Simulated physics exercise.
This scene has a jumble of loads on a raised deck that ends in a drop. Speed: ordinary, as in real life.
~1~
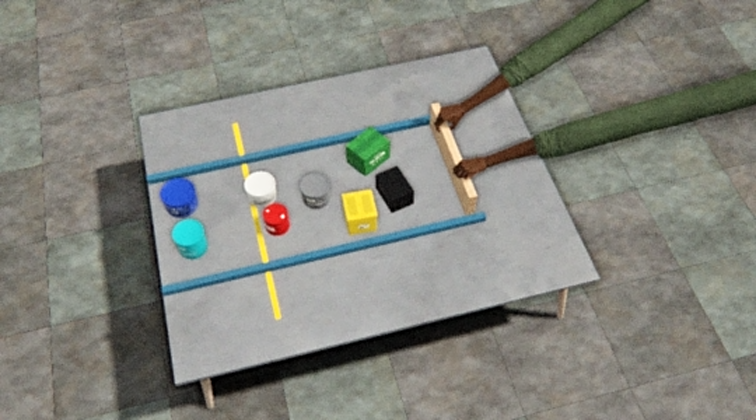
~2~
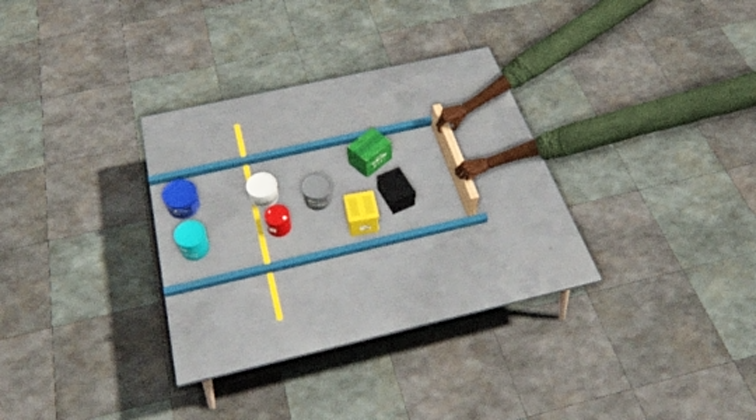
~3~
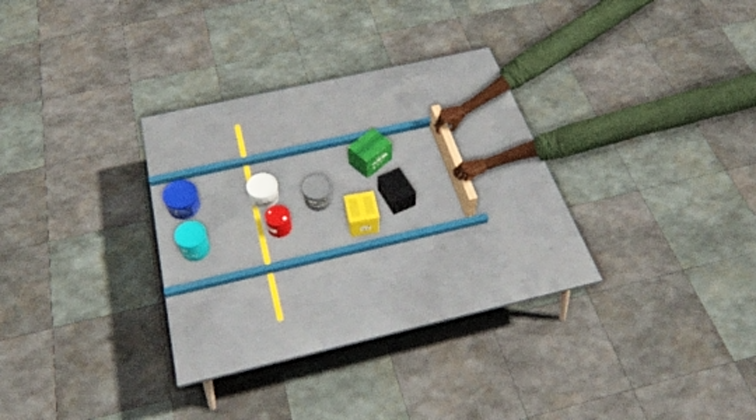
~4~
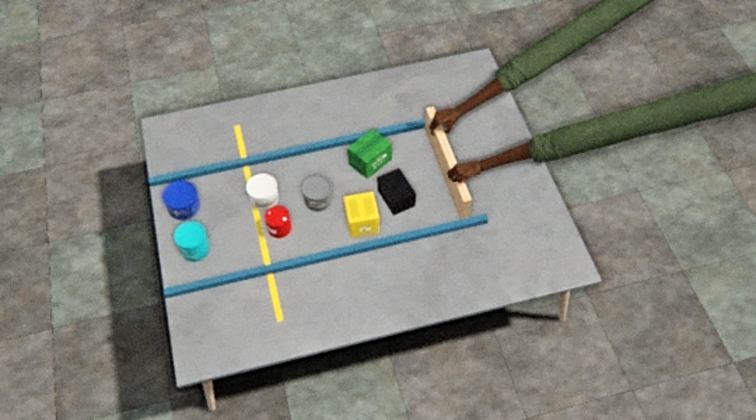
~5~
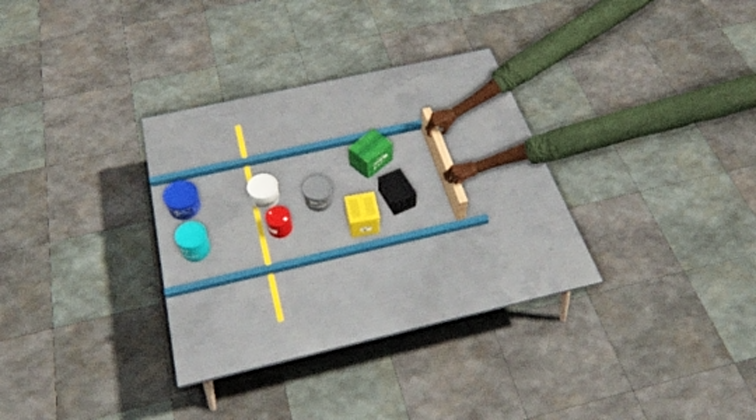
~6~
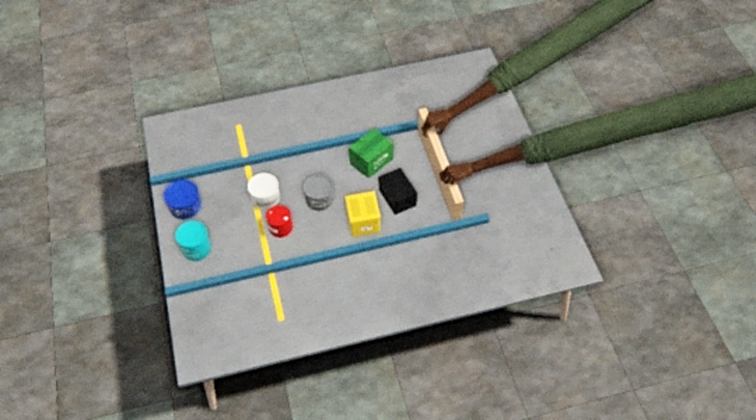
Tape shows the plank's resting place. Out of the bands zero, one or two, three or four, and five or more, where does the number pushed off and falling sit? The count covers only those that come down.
Watching this, the number dropping off is nil.
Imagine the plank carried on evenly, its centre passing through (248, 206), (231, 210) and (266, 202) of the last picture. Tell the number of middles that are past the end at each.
Respectively, 0, 1 and 0.
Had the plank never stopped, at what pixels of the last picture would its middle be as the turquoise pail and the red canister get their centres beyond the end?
For the turquoise pail at (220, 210), for the red canister at (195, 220).
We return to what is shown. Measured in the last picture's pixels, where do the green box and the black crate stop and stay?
Middles: Around (231, 175) and around (246, 216).
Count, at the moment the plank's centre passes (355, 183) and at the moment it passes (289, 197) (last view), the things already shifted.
4 by the first point, 6 by the second.
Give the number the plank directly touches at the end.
Contact count: 3.
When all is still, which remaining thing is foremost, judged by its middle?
It would be the blue pail.
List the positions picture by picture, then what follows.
Blue pail (180, 198); turquoise pail (191, 240); white pail (261, 190); plank (452, 159); tape (255, 213), in the first picture.
Turquoise pail (192, 241); black crate (396, 191), in the second picture.
White pail (263, 191); plank (452, 161), in the third picture.
Blue pail (182, 201); grey pail (317, 194), in the fourth picture.
Turquoise pail (193, 242); green box (371, 154), in the fifth picture.
Blue pail (183, 200); turquoise pail (194, 242); white pail (264, 191); plank (439, 164); tape (258, 215), in the sixth picture.
Soon after, none off yet; blue pail at rest near (183, 200); turquoise pail at rest near (194, 242); white pail at rest near (264, 191).
After that, none off yet; blue pail at rest near (183, 200); turquoise pail at rest near (194, 242); white pail displaced about its own width near (234, 185).
In the end, the number that fall off is zero.
